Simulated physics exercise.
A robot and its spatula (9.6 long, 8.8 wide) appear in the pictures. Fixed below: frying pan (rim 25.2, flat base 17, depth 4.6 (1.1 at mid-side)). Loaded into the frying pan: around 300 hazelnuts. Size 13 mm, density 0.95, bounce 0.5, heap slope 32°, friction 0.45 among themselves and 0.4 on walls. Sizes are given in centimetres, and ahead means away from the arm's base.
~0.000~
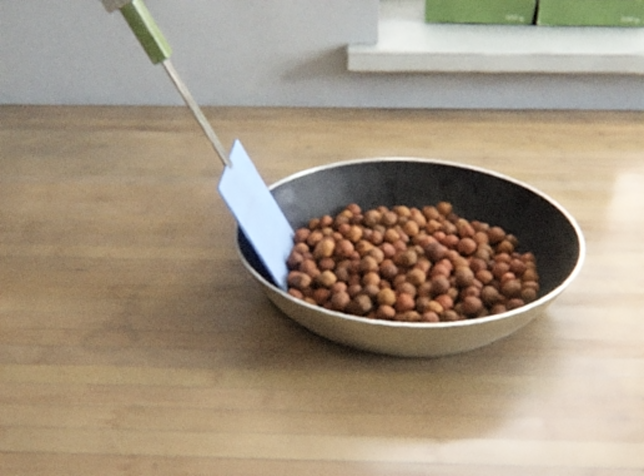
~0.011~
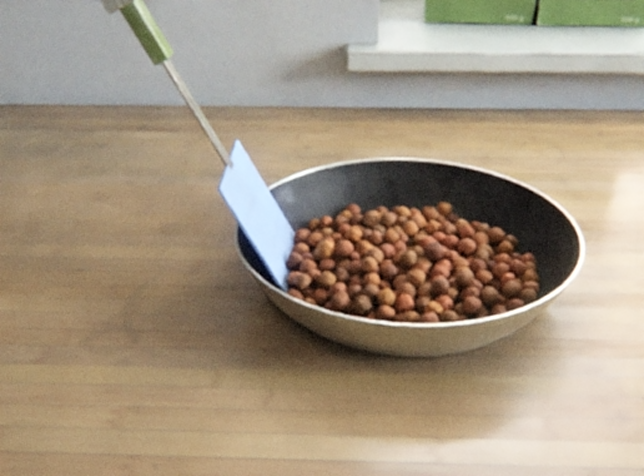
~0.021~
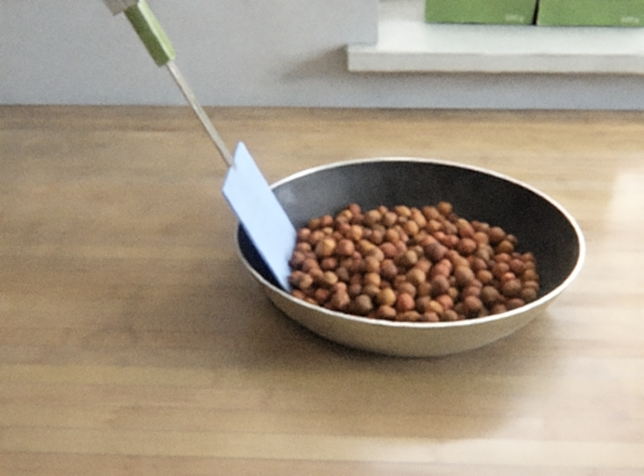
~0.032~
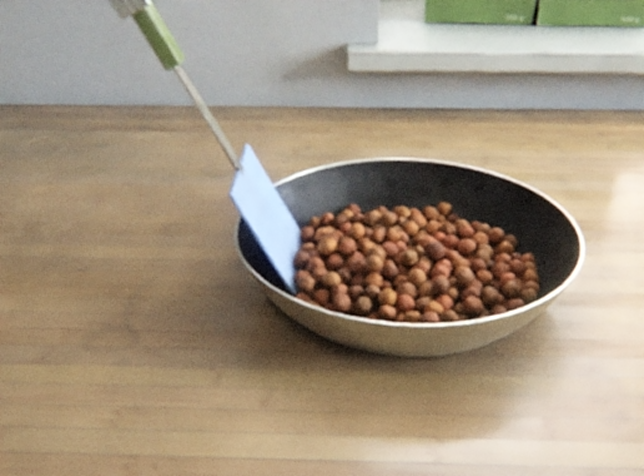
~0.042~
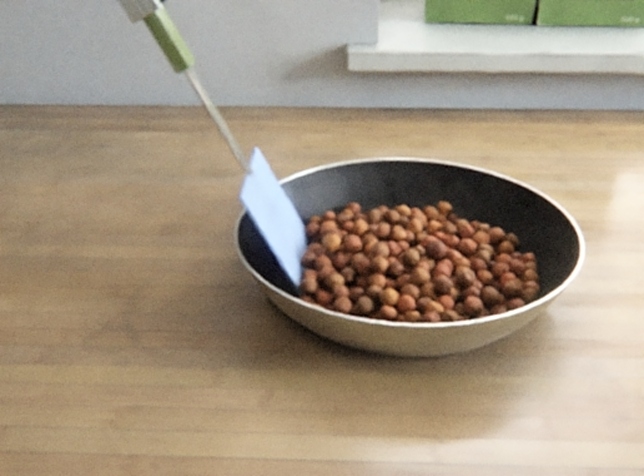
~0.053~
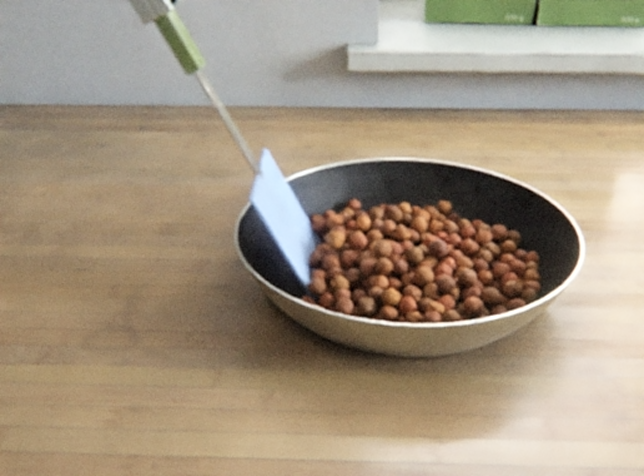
A light blue spatula with a green and white handle slid a little to the right inside a dark frying pan on a wooden counter, nudging the left edge of a heap of hazelnuts.
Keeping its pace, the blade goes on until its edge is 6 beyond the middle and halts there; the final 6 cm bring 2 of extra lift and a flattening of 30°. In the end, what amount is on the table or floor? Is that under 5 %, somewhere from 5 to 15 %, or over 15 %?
It is under 5 %.
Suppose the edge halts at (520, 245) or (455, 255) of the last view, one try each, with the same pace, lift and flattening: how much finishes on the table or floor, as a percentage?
The two tries give near 15 and near 0 in a hundred.
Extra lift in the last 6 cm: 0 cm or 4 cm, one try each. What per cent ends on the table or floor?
Some 0 and 0 per cent.
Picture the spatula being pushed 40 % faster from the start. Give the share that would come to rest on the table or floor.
I'd say close to 5 per cent.
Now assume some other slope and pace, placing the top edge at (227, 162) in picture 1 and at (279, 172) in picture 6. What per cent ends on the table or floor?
It comes to something like 10 %, give or take.
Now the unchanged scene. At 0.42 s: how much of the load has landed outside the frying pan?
0 per cent.
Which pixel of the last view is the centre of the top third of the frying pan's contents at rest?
Around (512, 243).
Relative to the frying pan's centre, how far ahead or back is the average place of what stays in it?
Offset forward: Around 4.5 cm.
After 0.12 s, sloping 63°, highest piece 5 above the table; 297 in the frying pan.
After 0.19 s, sloping 51°, highest piece 5 above the table; 297 in the frying pan.
After 0.42 s, sloping 33°, highest piece 6 above the table; 295 in the frying pan, 2 on the table or floor.
After 1.47 s, sloping 33°, highest piece 5 above the table; 294 in the frying pan, 3 on the table or floor.
At rest, 294 in the frying pan, 3 on the table or floor. That is 1 % on the table or floor.
